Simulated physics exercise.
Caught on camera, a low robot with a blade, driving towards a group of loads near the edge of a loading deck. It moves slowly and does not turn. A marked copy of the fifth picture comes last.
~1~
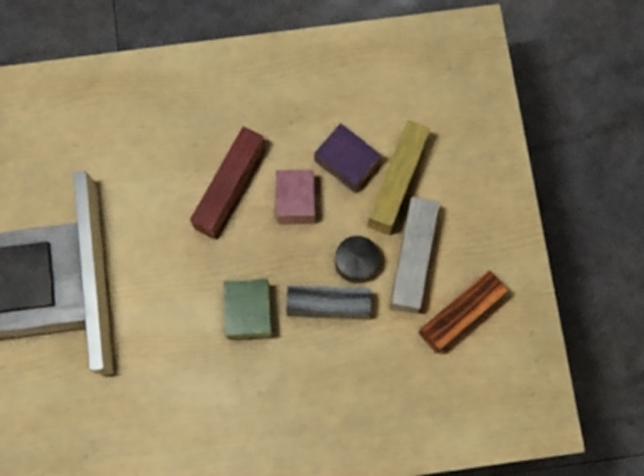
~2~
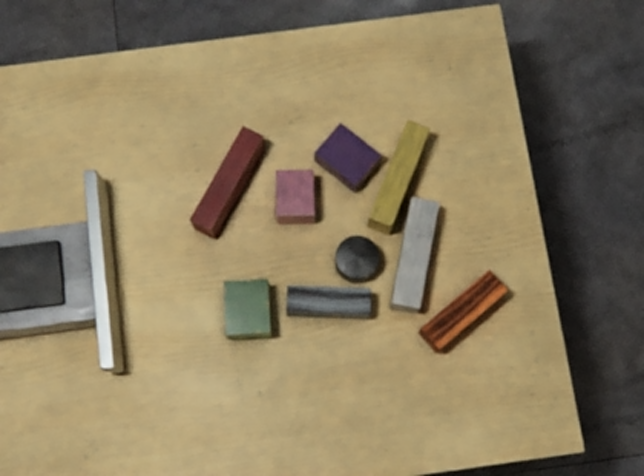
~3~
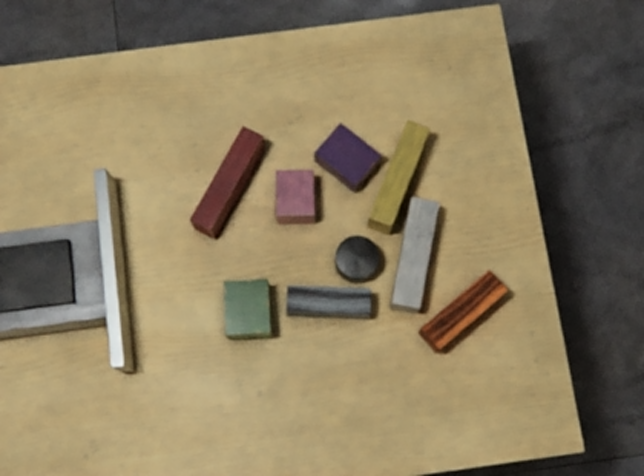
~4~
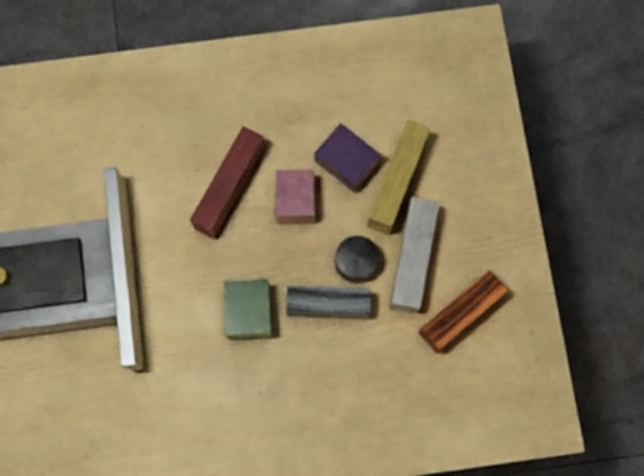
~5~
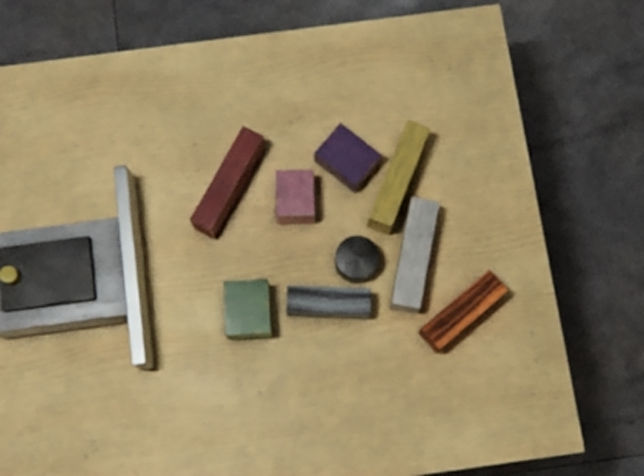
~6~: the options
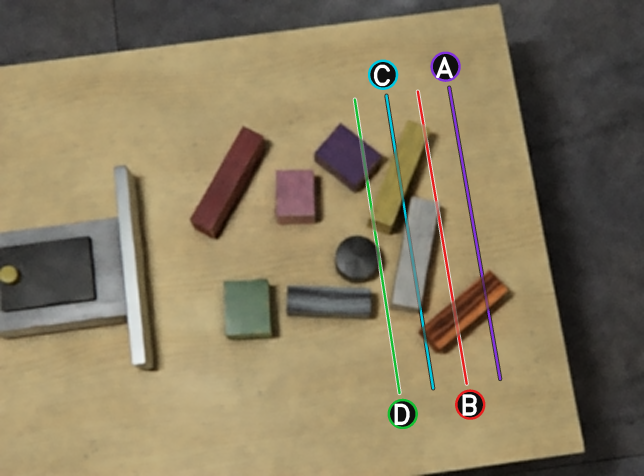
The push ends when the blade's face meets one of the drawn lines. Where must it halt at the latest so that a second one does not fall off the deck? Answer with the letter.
It should halt at B.
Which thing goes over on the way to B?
It is the white bar.
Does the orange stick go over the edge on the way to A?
No.
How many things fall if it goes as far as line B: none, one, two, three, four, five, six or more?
By then, one.
On the marked copy, A at (474, 229); B at (441, 233); C at (409, 237); D at (376, 242).
Following B. Soon after the start, robot (168, 258); red bar (254, 174); grey stick (344, 299).
Later, robot (281, 243); white bar (486, 235); orange stick (473, 321).
In the end, robot (368, 231); white bar over the edge; grey stick (536, 273); one fallen.
As for the rest, A drops three; C is within the limit but short; D is within the limit but short.
